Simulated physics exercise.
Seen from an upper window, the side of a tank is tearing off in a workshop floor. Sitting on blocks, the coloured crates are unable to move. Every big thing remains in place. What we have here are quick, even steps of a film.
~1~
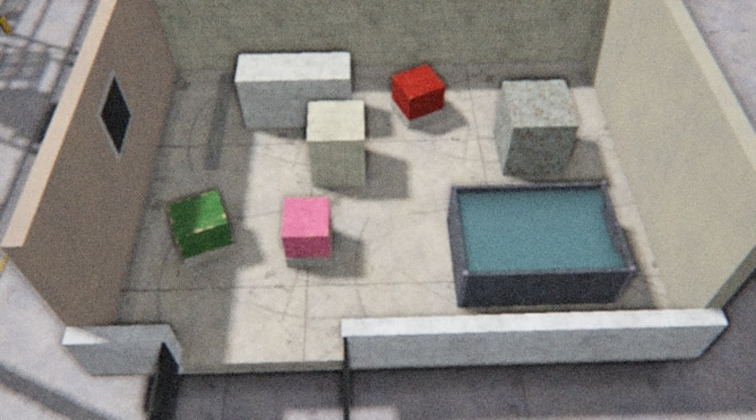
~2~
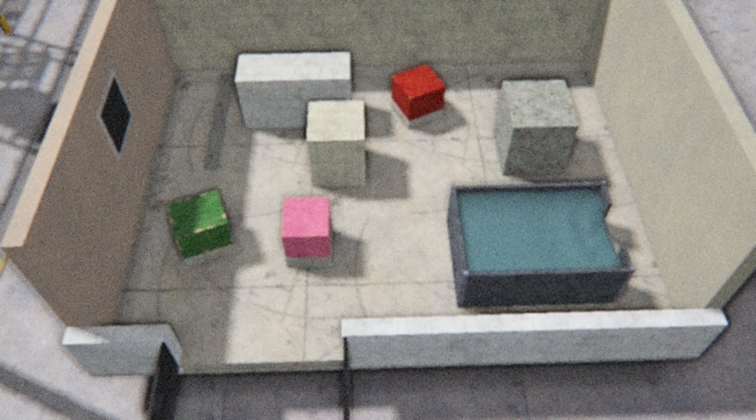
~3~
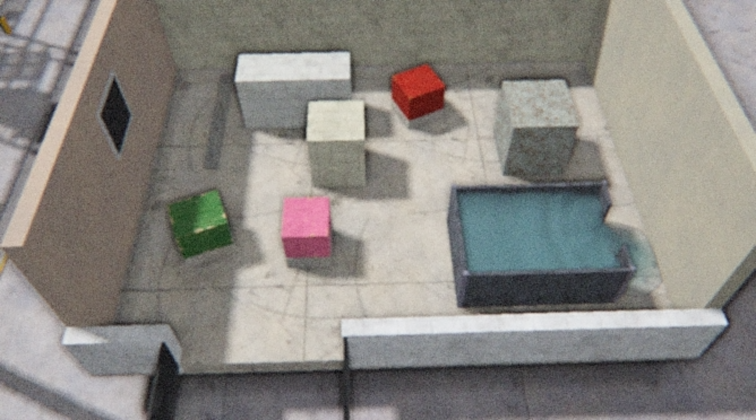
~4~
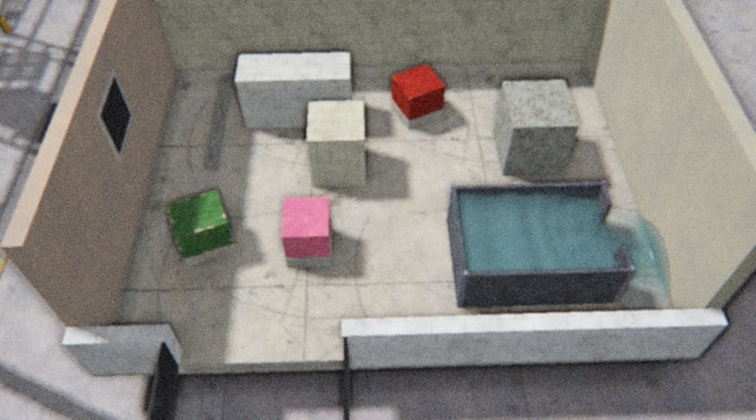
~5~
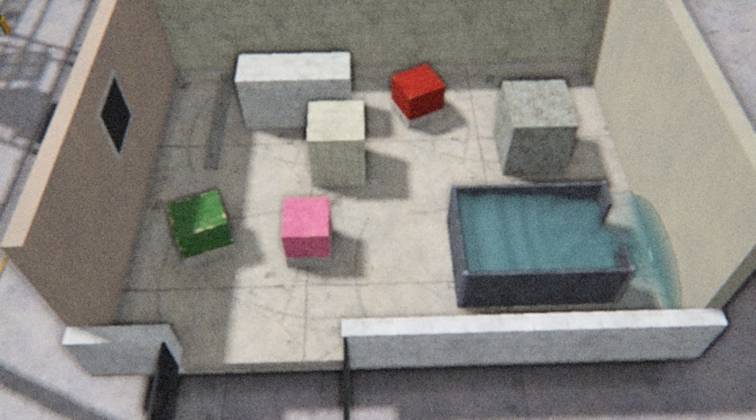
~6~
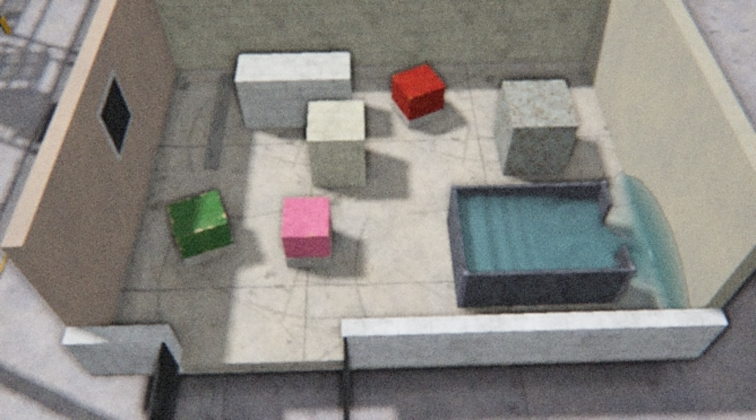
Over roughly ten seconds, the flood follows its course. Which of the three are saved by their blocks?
In order: The pink crate is missed. The red crate is missed. The green crate is missed.
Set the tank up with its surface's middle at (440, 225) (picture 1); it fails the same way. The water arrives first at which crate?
First is the one in red.
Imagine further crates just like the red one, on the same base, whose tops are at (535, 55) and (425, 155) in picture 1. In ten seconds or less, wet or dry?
Crate one is touched by the flood; crate two avoids the flood.
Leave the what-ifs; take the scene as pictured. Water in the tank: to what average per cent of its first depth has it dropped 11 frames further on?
My reading is roughly 56 in a hundred.
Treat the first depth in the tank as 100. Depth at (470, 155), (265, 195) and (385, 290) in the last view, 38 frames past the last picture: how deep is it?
Readings in sequence: 2, 2, 4 percent.
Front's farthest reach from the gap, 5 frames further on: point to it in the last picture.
I'd say at around (588, 90).
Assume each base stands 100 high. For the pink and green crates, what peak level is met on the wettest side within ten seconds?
The first reaches around 40 in a hundred, the second around 60.
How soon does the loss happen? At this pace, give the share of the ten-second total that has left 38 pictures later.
My reading is near 30 per cent.
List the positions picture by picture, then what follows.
The water tank at (537, 229) is whole and still, in the first picture.
Water pours out at (604, 248) and has run to a hidden place, in the second picture.
Water pours out at (603, 249) and has run to (658, 270), in the third picture.
The front is at (671, 304), out from the gap at (603, 249), in the fourth picture.
The front is at a hidden place, out from the gap at (604, 248), in the fifth picture.
Water pours out at (604, 248) and has run to (624, 174), in the sixth picture.
A moment on, water covers 15 % of the floor; the pink crate not reached, the red crate not reached, the green crate not reached.
Next, water covers 25 % of the floor; the pink crate not reached, the red crate not reached, the green crate not reached.
Then, water covers 45 % of the floor; the pink crate water round its plinth, the red crate water round its plinth, the green crate water round its plinth.
Later, water covers 80 % of the floor; the pink crate water round its plinth, the red crate water round its plinth, the green crate water round its plinth.
In the end, water covers 100 % of the floor; the pink crate stayed above the water, the red crate stayed above the water, the green crate stayed above the water.
